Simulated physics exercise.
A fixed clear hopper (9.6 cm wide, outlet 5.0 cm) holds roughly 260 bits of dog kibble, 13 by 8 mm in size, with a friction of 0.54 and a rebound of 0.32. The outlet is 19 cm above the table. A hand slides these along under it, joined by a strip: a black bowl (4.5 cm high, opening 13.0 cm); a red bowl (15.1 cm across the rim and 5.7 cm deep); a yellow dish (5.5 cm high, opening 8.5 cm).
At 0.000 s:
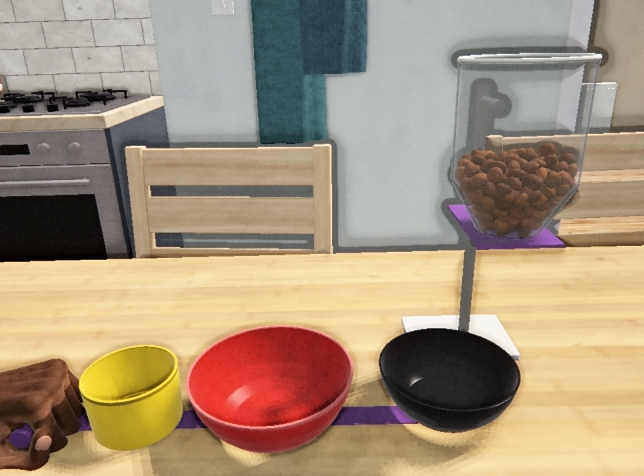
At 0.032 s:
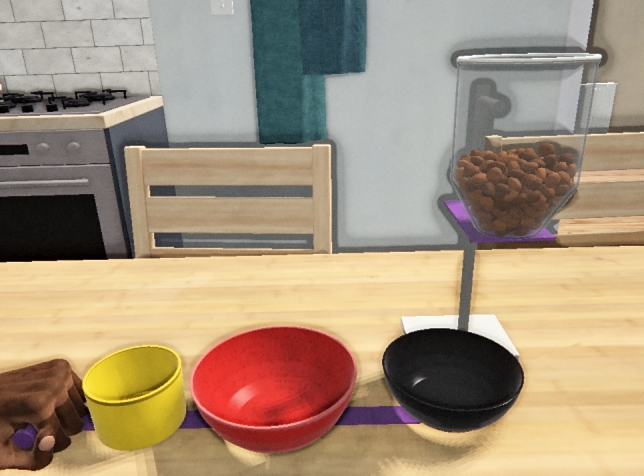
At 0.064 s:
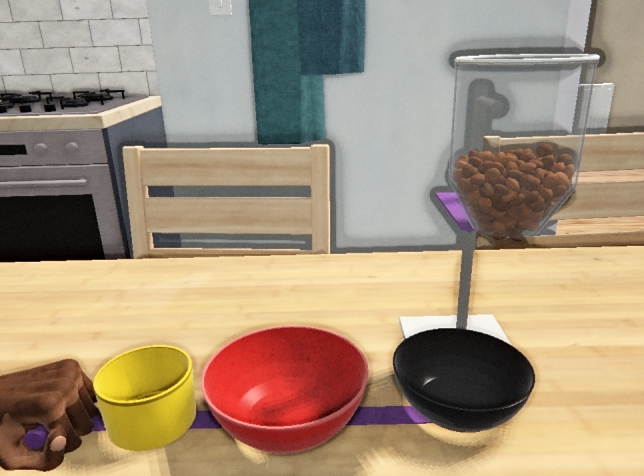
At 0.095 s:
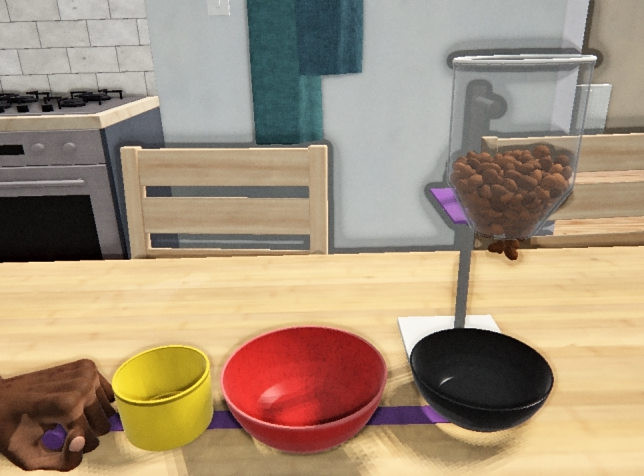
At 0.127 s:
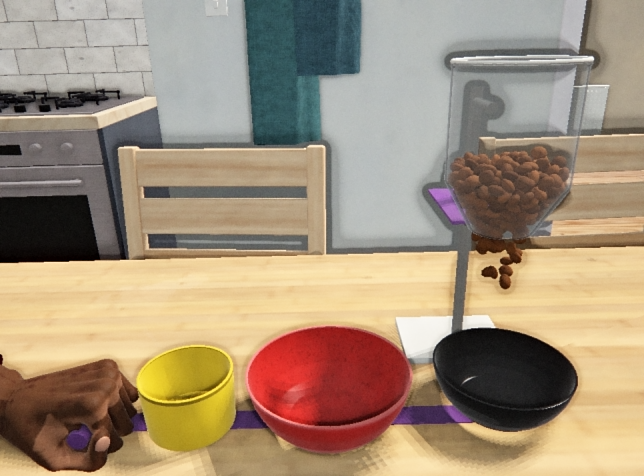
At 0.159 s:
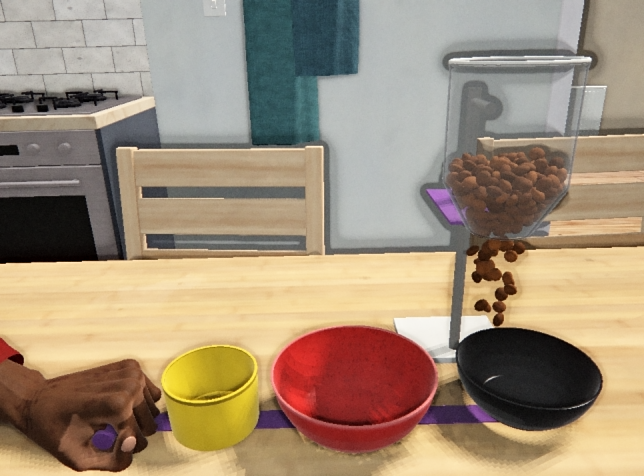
On a wooden kitchen table, a hand at the left slides a yellow dish, a red bowl and a black bowl to the right along a purple strip, while brown kibble begins dropping from a clear dispenser above them.
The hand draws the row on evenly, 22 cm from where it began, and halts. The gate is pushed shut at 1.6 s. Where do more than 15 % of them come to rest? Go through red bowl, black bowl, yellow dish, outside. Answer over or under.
In the red bowl: Over; in the black bowl: Under; in the yellow dish: Under; outside everything: Under.
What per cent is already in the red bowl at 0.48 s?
About 45 per cent by then.
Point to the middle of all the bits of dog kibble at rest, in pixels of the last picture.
Near (489, 396).
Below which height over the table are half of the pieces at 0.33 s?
About 20 cm.
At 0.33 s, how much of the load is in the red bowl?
Near 20 per cent so far.
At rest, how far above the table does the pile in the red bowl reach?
Some 4.5 cm.
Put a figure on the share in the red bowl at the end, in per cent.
Roughly 95 per cent.
Then, at 0.33 s, hopper 60 %, red bowl 20 %, in the air 15 %; middle of all pieces on or above the table near (499, 256).
After 0.48 s, hopper 35 %, red bowl 45 %, in the air 15 %; middle of all pieces on or above the table near (501, 313).
Then, at 0.61 s, hopper 20 %, red bowl 65 %, in the air 15 %; middle of all pieces on or above the table near (499, 350).
Then, at 0.74 s, red bowl 80 %, in the air 15 %; middle of all pieces on or above the table near (495, 378).
In the end, at 2.2 s, black bowl 0 %, hopper 0 %, red bowl 95 %, yellow dish 0 %, outside 5 %.
